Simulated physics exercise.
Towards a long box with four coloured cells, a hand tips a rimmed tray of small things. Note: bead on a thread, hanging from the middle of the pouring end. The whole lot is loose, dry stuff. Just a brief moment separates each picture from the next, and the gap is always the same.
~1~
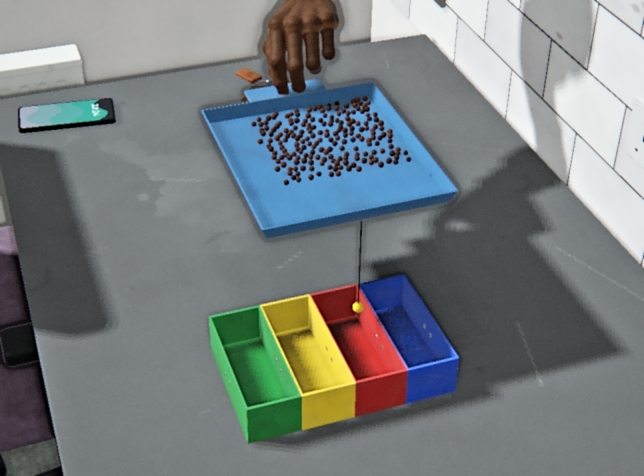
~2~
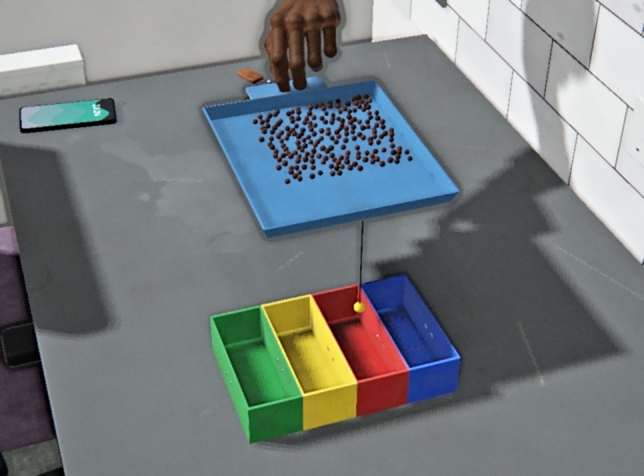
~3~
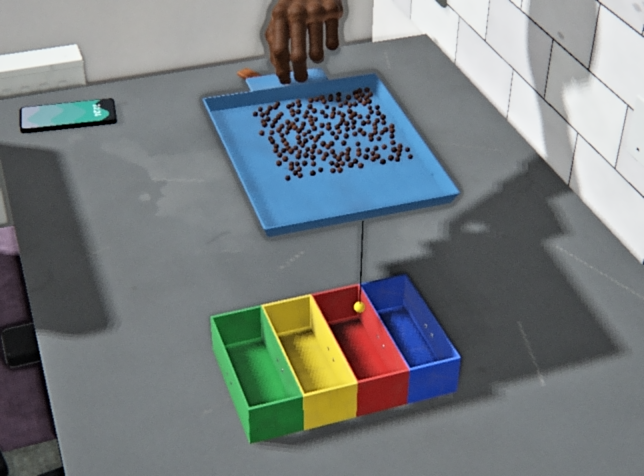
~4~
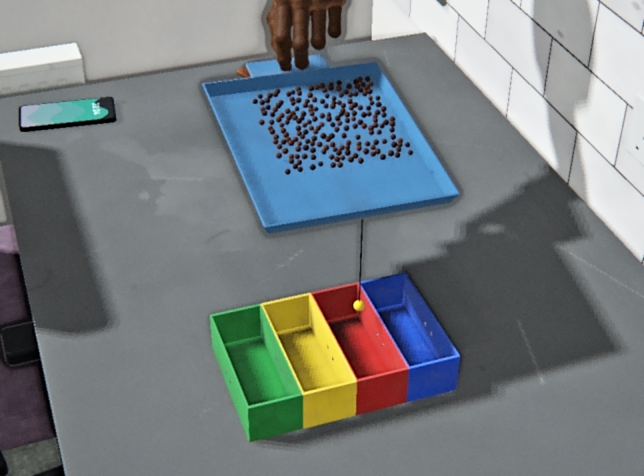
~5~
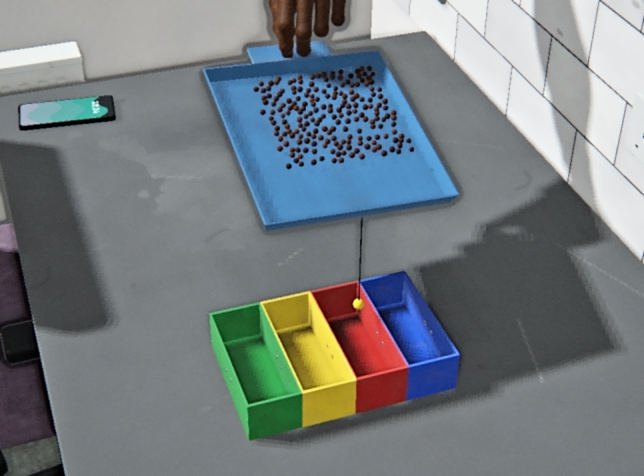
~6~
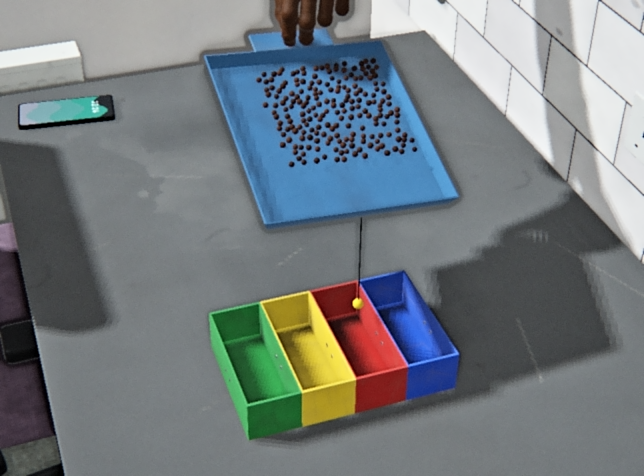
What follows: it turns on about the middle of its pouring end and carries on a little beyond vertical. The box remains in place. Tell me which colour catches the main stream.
The blue cell catches it.
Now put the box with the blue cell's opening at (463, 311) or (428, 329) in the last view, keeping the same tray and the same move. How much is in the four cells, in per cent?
You'd get about 100 per cent first and about 60 per cent second.
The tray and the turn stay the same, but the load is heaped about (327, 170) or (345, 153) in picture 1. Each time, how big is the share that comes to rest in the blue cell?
First try 40 %, second try 40 %.
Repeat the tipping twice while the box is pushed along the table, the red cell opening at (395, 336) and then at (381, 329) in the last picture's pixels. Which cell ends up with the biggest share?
With the first placing it's the blue one, with the second it's that blue cell.
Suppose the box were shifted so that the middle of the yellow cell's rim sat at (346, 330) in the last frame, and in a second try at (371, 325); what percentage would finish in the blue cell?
Around 70 and around 40 per cent, in that order.
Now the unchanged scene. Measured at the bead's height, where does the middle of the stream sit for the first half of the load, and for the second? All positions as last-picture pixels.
Around (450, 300) first; around (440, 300) second.
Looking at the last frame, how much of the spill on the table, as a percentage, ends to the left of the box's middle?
My estimate is some 0 per cent.
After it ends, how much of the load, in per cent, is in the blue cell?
It comes to around 30 per cent of the load.
Just after the last frame, tray tipped steeply; roughly two thirds on the tray; about a tenth in the blue cell; just a few in the red cell; roughly a quarter falling or outside the box.
A moment on, tray tipped right over; just a few on the tray; roughly a quarter in the blue cell; just a few in the red cell; roughly two thirds falling or outside the box.
Further on, tray tipped past a quarter turn; roughly a third in the blue cell; just a few in the red cell; roughly two thirds falling or outside the box.
When it is over, tray tipped past a quarter turn; roughly a third in the blue cell; just a few in the red cell; not one in the green cell; not one in the yellow cell; roughly two thirds outside the box.
